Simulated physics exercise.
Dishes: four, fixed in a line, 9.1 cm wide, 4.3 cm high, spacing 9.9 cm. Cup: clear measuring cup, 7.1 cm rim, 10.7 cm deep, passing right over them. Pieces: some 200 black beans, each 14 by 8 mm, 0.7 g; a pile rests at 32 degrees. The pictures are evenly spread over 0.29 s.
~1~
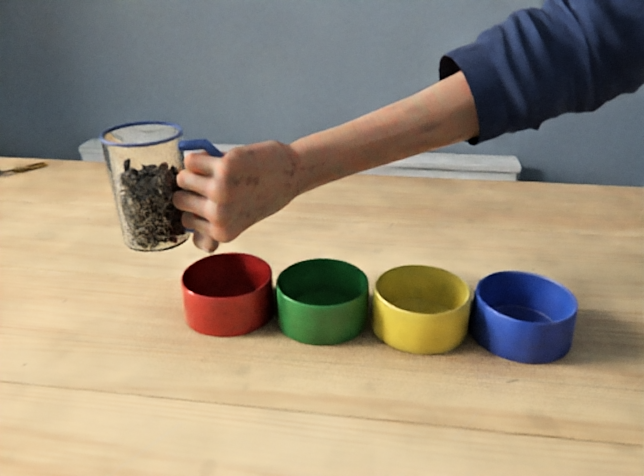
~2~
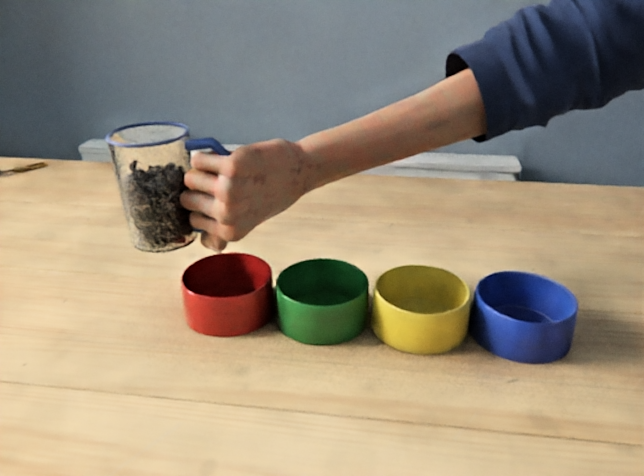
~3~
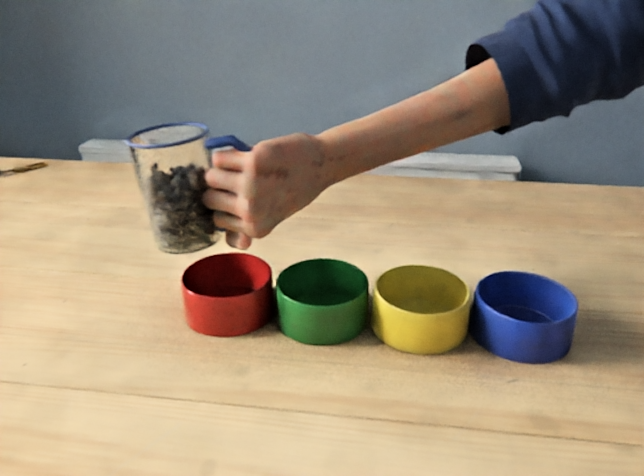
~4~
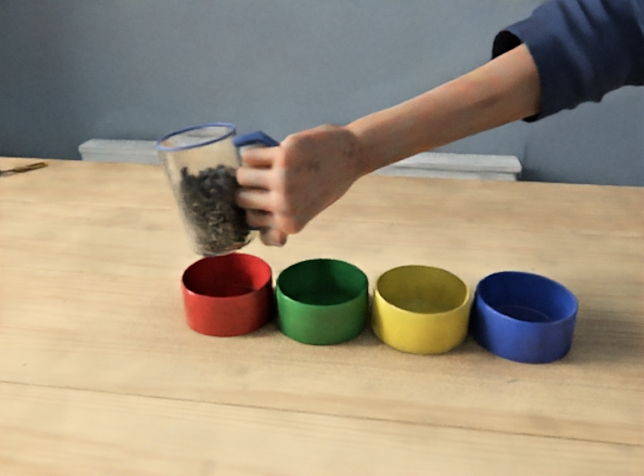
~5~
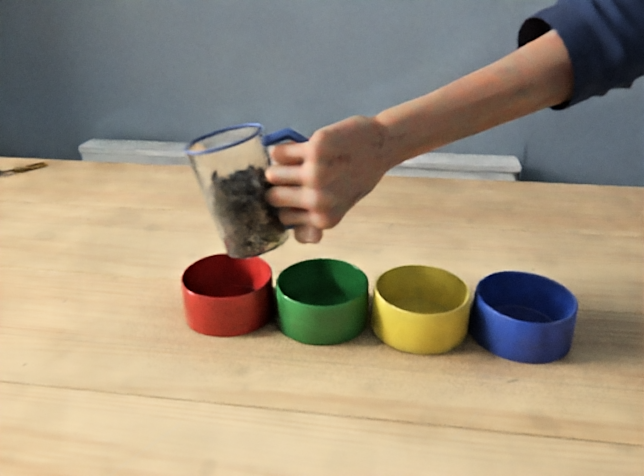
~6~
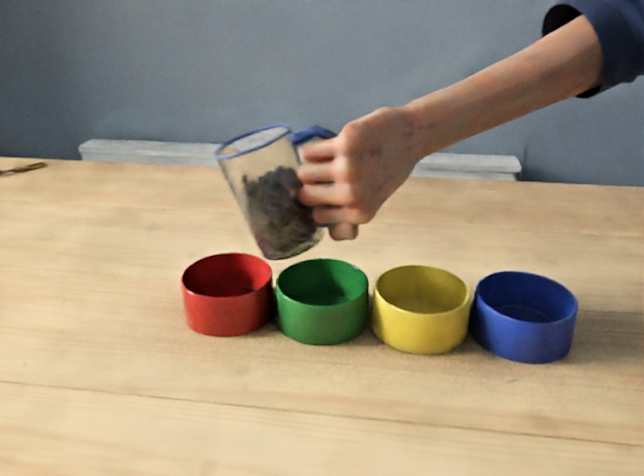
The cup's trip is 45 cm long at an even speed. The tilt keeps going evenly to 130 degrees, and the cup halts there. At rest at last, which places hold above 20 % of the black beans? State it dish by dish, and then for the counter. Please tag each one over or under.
Red dish - under; blue dish - over; green dish - under; yellow dish - under; counter - under.
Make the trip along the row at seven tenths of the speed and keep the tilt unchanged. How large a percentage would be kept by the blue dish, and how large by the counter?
Then the blue dish gets 100 and the counter 0.
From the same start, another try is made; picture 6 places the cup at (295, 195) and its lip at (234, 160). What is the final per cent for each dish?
Red 0; blue 100; green 0; yellow 0.
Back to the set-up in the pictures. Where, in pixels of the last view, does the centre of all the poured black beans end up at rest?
(528, 312) or so.
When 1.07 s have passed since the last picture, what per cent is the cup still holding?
95 %.
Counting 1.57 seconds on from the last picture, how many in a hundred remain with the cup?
0 per cent.
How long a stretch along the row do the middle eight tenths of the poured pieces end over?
That stretch measures near 5 centimetres.
Then, 0.64 s after the last picture, tilt 71 degrees; cup holds 100 %.
Then, 1.07 s after the last picture, tilt 106 degrees; cup holds 95 %, blue 5 %.
Then, 1.57 s after the last picture, tilt 130 degrees; cup holds 0 %, blue 100 %.
In the end, red 0 %, blue 100 %, green 0 %, yellow 0 %, counter 0 %.
